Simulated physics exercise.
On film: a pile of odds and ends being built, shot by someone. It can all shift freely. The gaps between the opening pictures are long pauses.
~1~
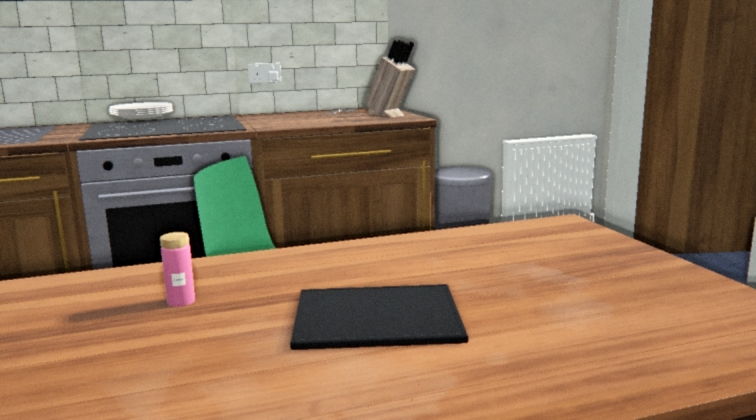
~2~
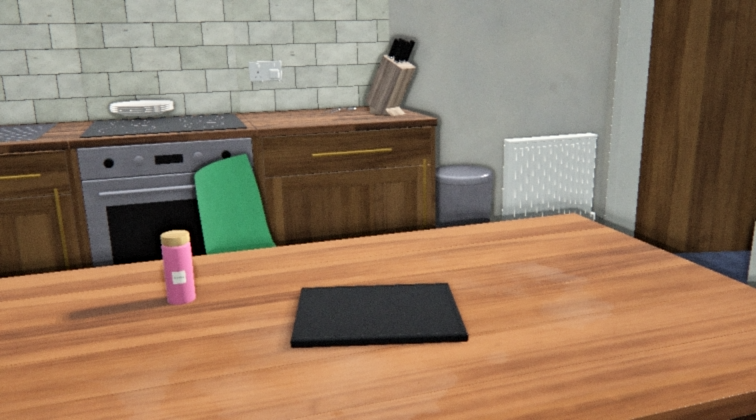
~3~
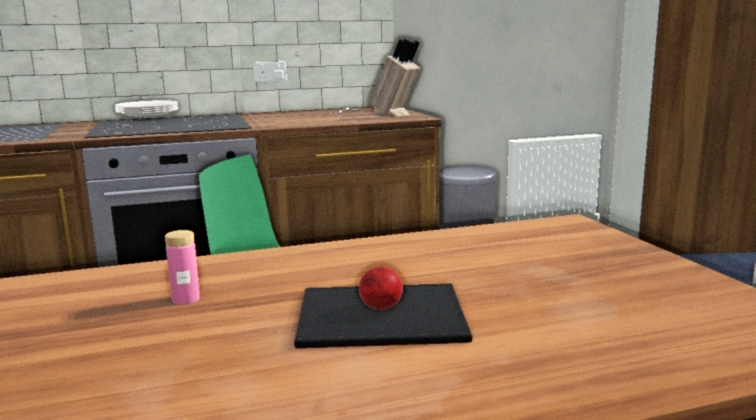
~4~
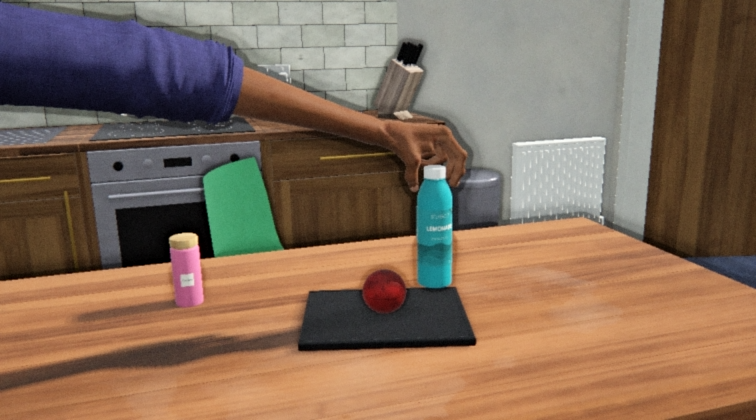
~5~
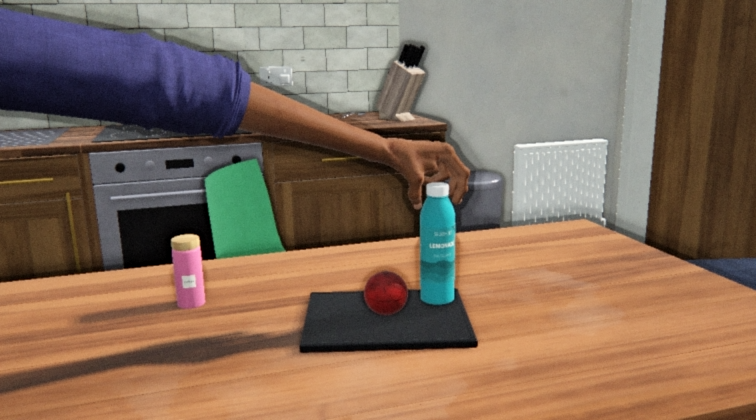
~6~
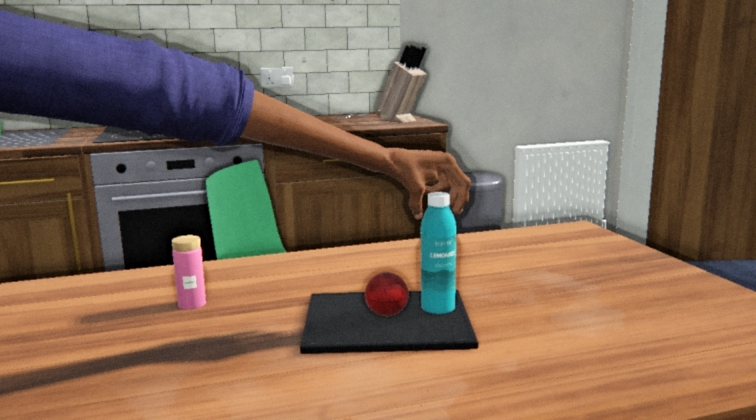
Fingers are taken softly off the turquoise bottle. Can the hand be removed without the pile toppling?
It remains steady.
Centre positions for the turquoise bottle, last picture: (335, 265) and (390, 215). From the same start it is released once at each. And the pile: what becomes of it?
Attempt one, the pile survives; attempt two, it falls over.
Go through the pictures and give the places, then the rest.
In the first picture, the last thing is not in view yet; pink shaker (178, 270).
In the second picture, the last thing is not in view yet; black tray (377, 312).
In the third picture, the last thing is not in view yet; red ball (381, 288).
The fourth picture shows coming down; turquoise bottle (434, 226); pink shaker (187, 270).
The fifth picture shows coming down; turquoise bottle (437, 243); black tray (386, 318).
The sixth picture shows set down, still held; turquoise bottle (438, 252); red ball (387, 294).
Then, 0.30 s later than the last frame, all is still.
Then, 0.70 s later than the last frame, turquoise bottle resting near (438, 253).
When it is over, all 4 as before. End places, in pixels of the last picture, turquoise bottle near (438, 253). The pile keeps its balance.
